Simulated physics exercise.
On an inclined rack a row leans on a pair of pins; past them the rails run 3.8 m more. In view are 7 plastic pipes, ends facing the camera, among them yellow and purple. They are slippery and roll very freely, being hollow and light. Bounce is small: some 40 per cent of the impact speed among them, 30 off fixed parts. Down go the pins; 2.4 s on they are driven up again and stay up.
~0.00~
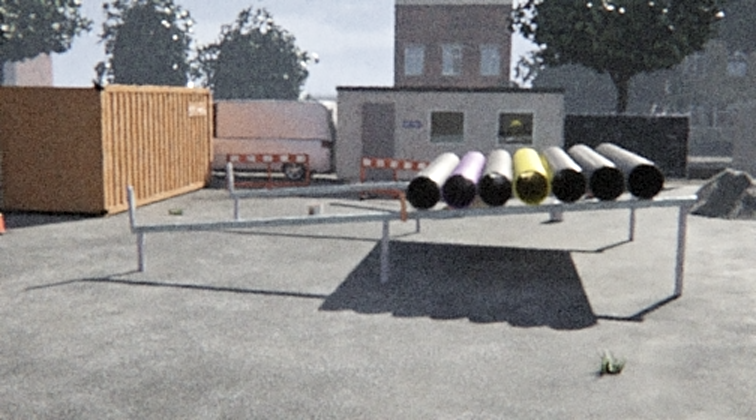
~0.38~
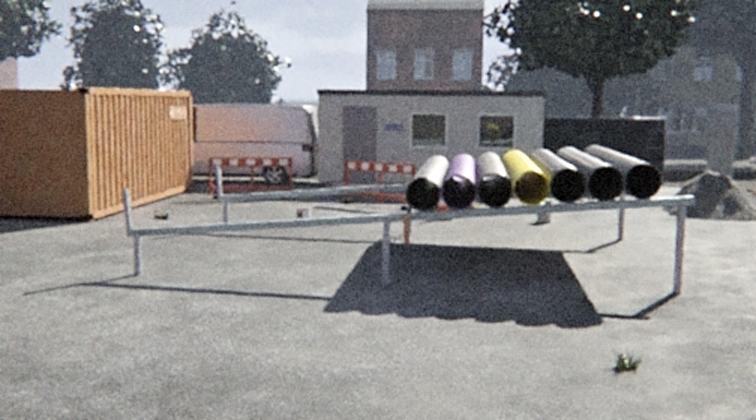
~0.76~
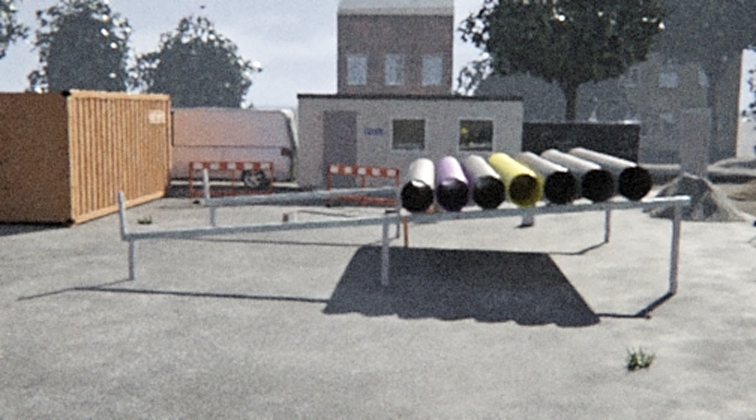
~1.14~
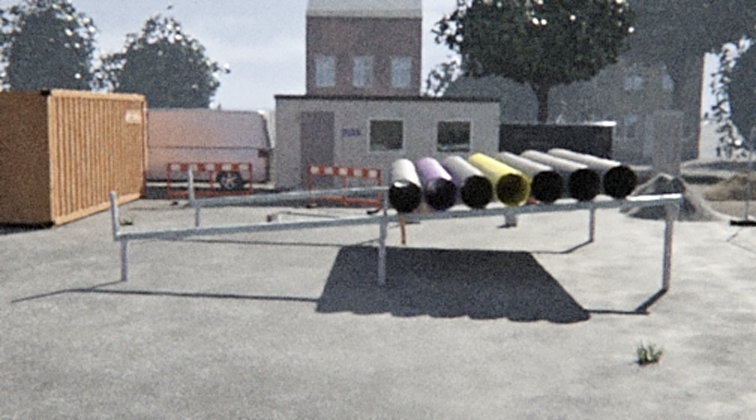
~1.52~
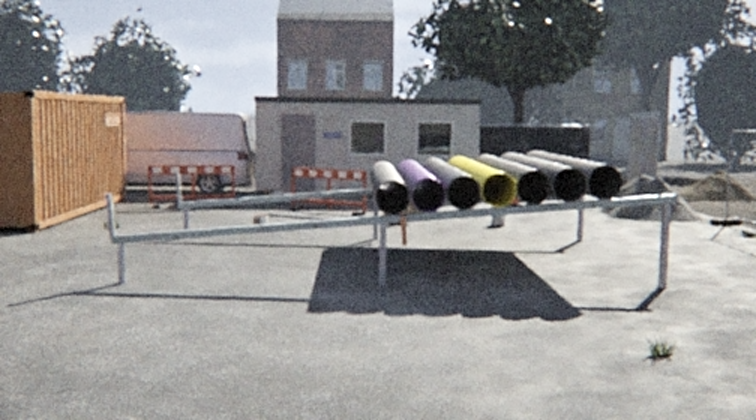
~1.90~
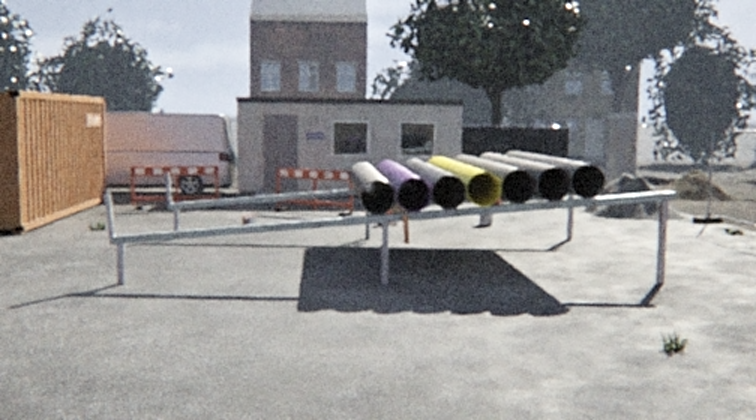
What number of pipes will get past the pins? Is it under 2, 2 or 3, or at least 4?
That makes 2 or 3 of the 7.
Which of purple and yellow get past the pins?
Purple passes the pins; yellow stays behind the pins.
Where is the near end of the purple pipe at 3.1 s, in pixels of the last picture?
Around (335, 201).
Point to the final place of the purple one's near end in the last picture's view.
At about (166, 214).
By 2.4 s, yellow is on the rails, 70 cm above the pins, rolling left; purple is on the rails, 25 cm below the pins, rolling left; 2 through so far.
By 3.1 s, yellow is on the rails, 25 cm above the pins, rolling right; purple is on the rails, 90 cm below the pins, rolling left; 3 through so far.
Finally (5.2 s), yellow is on the rails, 25 cm above the pins; purple is on the rails, 305 cm below the pins; 3 through so far.
